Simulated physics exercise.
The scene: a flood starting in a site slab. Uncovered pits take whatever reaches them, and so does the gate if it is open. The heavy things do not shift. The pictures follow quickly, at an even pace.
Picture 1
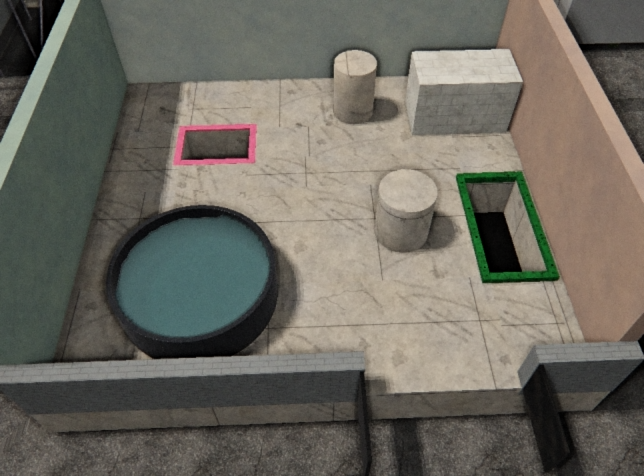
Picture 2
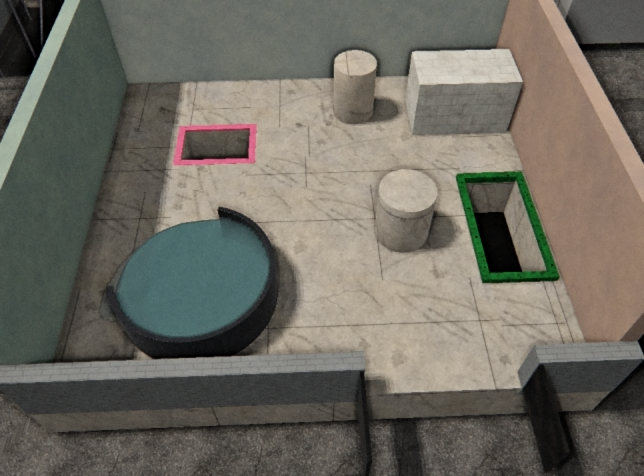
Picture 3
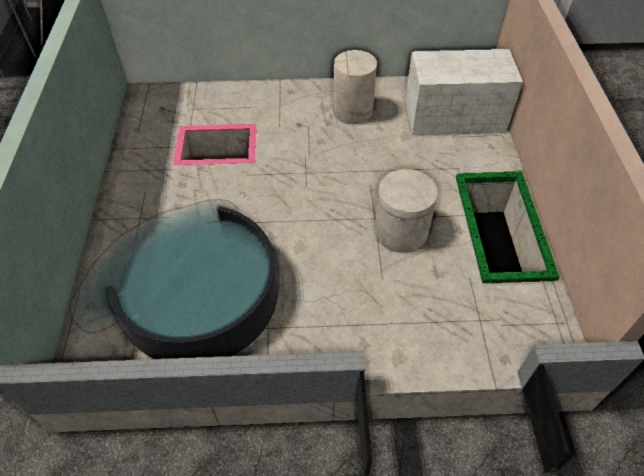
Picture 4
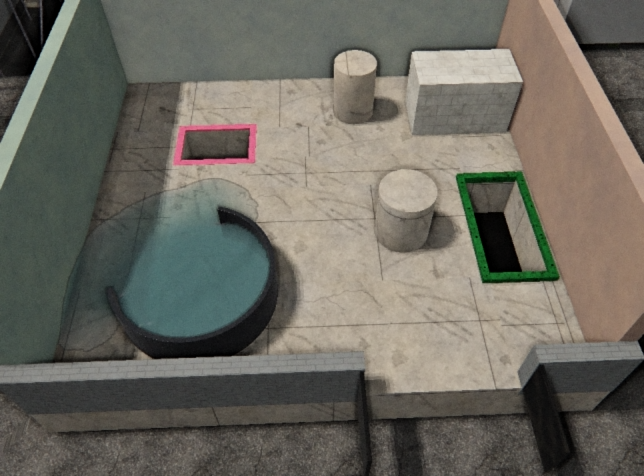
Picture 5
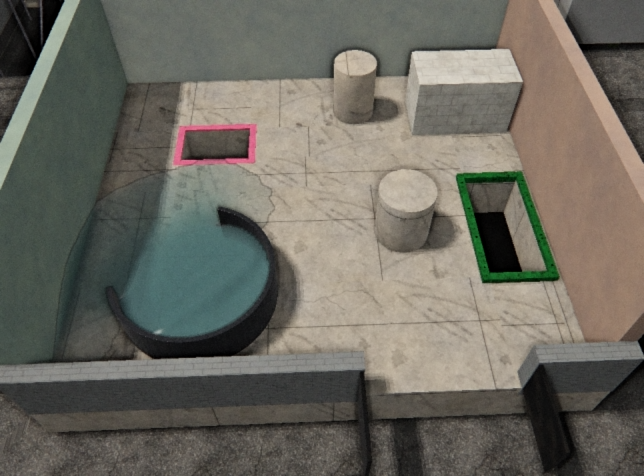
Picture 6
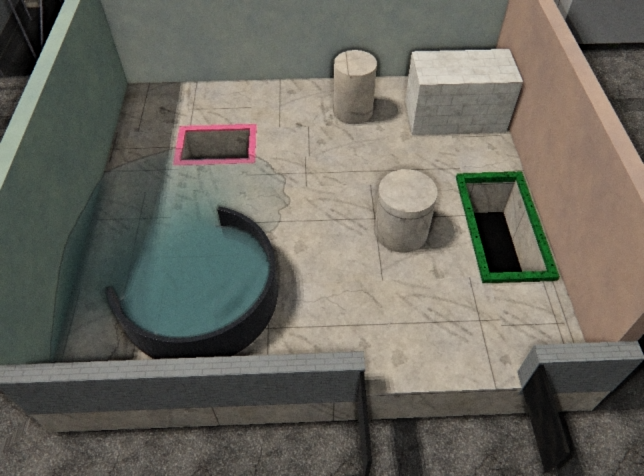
In this clip, a round, dark-rimmed pool of blue-green water sits still on a walled slab before a gap opens on its far side, and water pours out, spreading across the tiles toward the left wall and pink-framed opening.
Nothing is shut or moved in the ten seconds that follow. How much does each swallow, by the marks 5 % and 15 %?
One by one: The gate takes not even 5 %; the pink pit takes above 15 %; the green pit takes not even 5 %.
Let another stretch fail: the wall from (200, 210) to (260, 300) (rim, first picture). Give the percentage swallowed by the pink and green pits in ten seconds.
Per cent: Pink 10, green 8.
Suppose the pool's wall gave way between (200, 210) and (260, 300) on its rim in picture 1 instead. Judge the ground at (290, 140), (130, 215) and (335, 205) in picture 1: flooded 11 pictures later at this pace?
As listed: Wet, no water, wet.
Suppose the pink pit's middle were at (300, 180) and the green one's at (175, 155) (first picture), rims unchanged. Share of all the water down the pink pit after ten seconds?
Roughly, in per cent: Pink 12.
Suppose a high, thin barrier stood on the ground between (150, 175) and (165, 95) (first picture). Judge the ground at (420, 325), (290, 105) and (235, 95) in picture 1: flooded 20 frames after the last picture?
One after the other: Not flooded, covered, covered.
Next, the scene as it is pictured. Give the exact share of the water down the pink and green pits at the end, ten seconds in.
About 34 and 0 per cent.
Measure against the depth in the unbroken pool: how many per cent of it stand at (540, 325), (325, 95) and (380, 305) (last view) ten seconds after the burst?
In turn 6, 8 and 4 in a hundred.
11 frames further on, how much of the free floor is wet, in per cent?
Some 30 per cent.
A moment on, water covers 25 % of the floor; the gate 0 %, the pink pit 4 %, the green pit 0 %.
Next, water covers 30 % of the floor; the gate 0 %, the pink pit 7 %, the green pit 0 %.
Then, water covers 40 % of the floor; the gate 0 %, the pink pit 14 %, the green pit 0 %.
Later, water covers 75 % of the floor; the gate 0 %, the pink pit 25 %, the green pit 0 %.
In the end, water covers 95 % of the floor; the gate 1 %, the pink pit 34 %, the green pit 0 %.
